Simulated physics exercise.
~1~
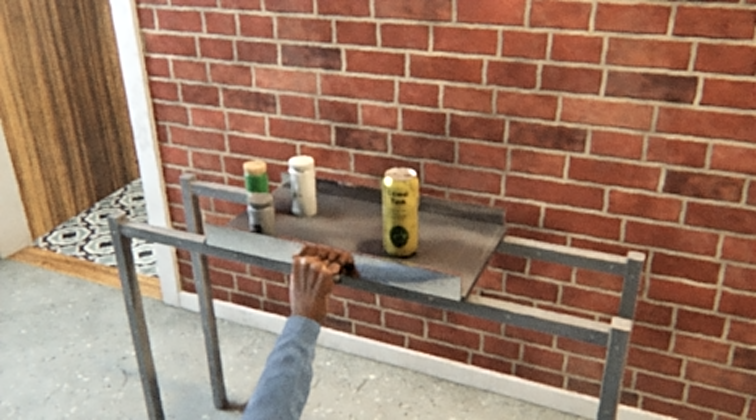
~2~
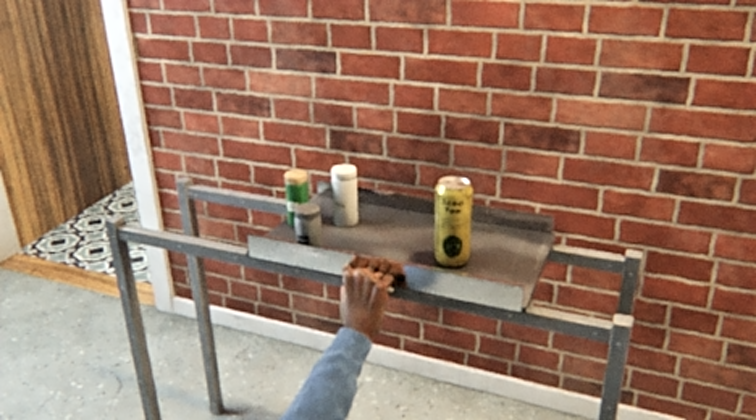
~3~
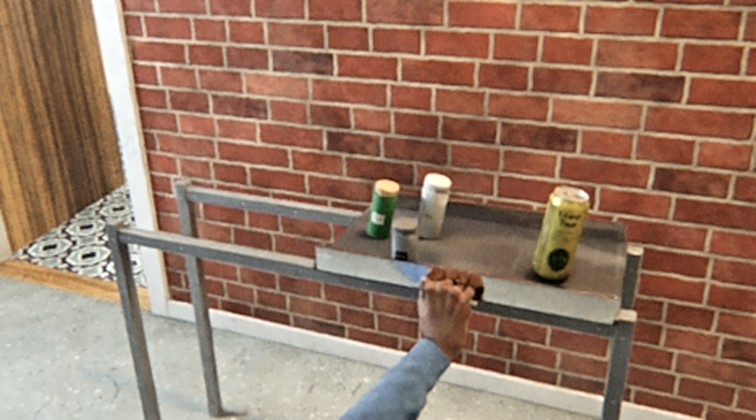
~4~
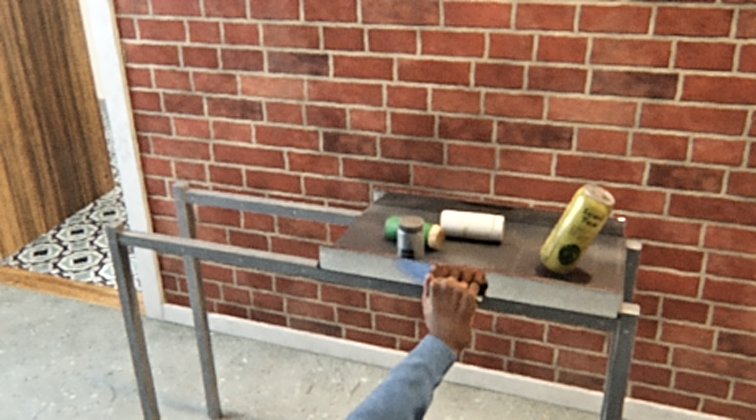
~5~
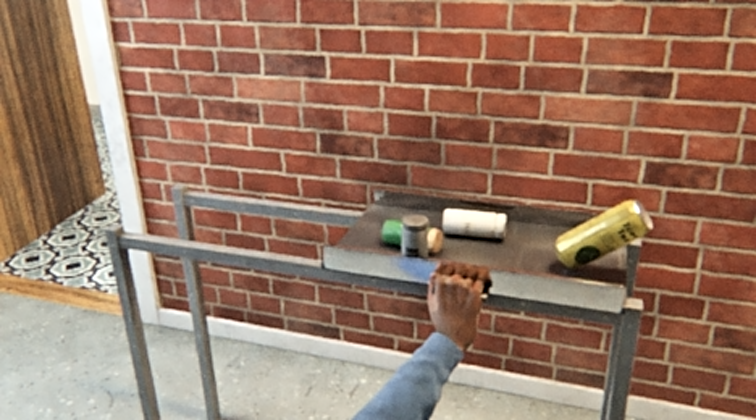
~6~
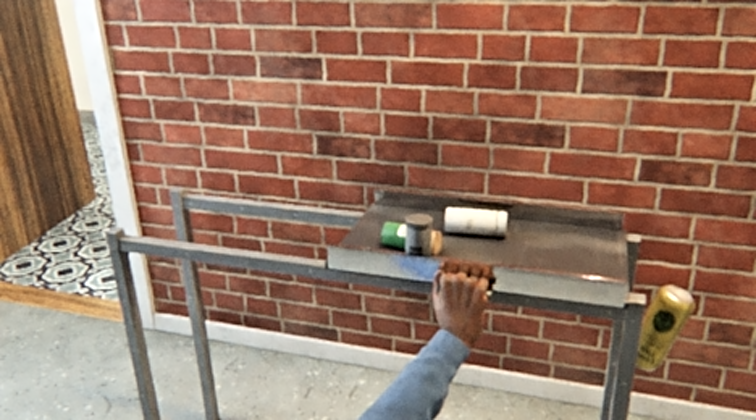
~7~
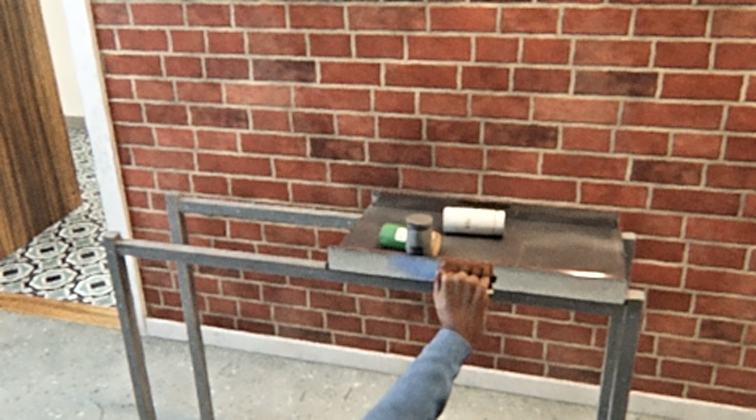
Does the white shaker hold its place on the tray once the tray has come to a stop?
No, it does not keep its place. It tips over to the right and ends up lying on its side, still on the tray but away from where it had been standing.
